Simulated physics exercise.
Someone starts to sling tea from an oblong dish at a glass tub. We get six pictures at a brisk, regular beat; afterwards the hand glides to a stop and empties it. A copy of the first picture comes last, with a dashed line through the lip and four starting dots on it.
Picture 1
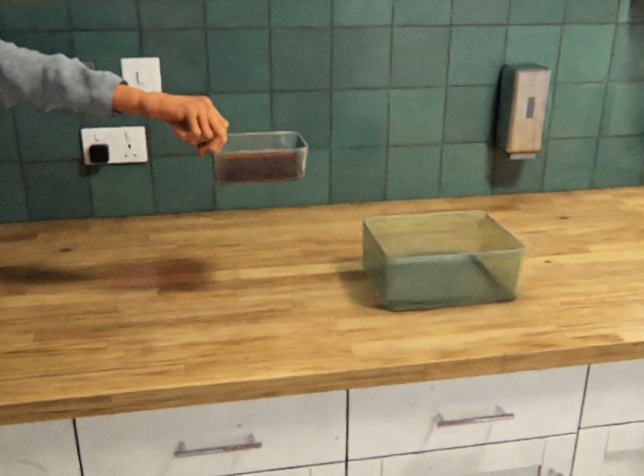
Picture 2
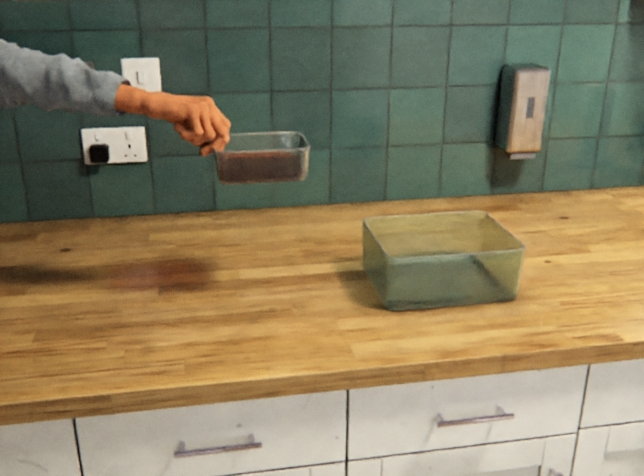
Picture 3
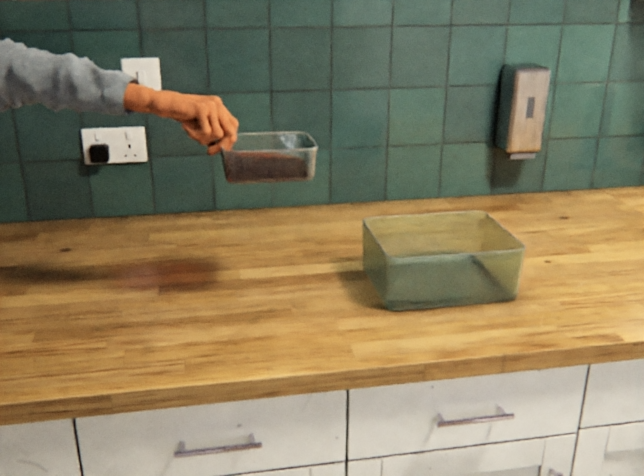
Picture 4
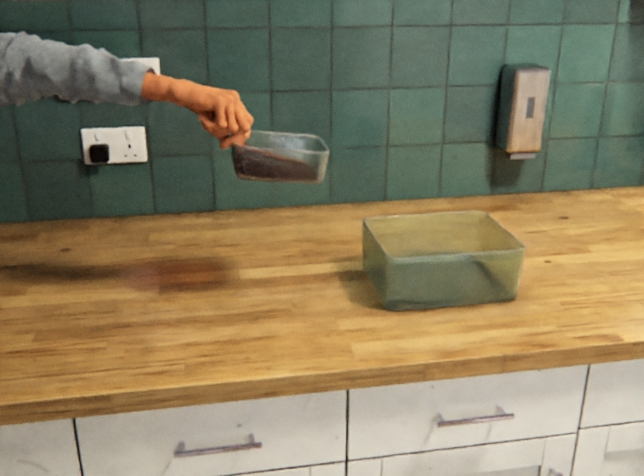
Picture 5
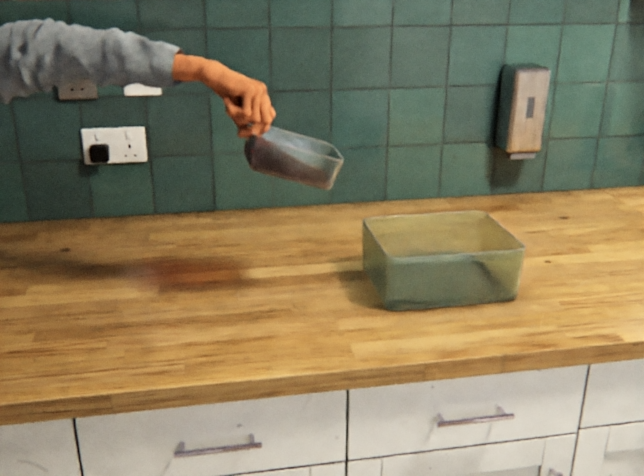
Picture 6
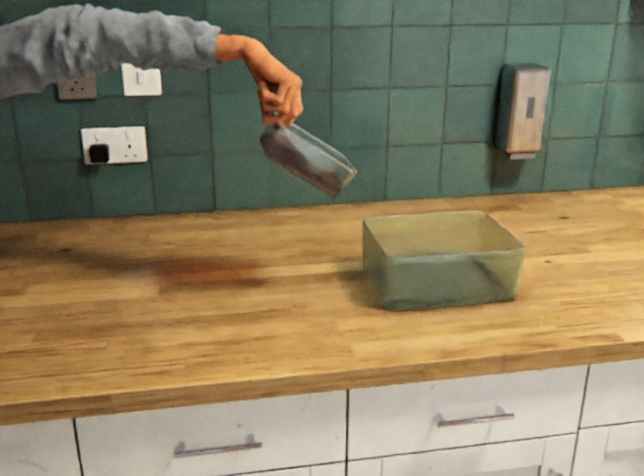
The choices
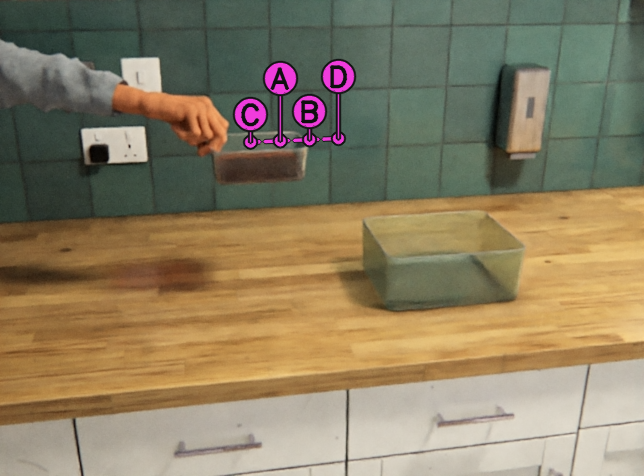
To begin with, a hand holds a small oblong dish of dark reddish-brown liquid level above a wooden counter, left of a glass tub. The hand drifts slightly right, then lifts and tilts the dish increasingly steeply, its right end dipping toward the counter while the tub stays still.
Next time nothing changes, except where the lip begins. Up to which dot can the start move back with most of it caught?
The limit is C.
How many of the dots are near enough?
All of the four.
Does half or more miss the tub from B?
No.
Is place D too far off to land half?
No, not at all.
In magenta, A at (280, 140); B at (309, 139); C at (250, 142); D at (338, 138).
With A, about 77 % lands in the tub, 15 % falls short and 8 % goes beside or beyond.
With B, about 84 % lands in the tub, 6 % falls short and 10 % goes beside or beyond.
With C, about 74 % lands in the tub, 19 % falls short and 8 % goes beside or beyond.
With D, about 94 % lands in the tub, 2 % falls short and 4 % goes beside or beyond.
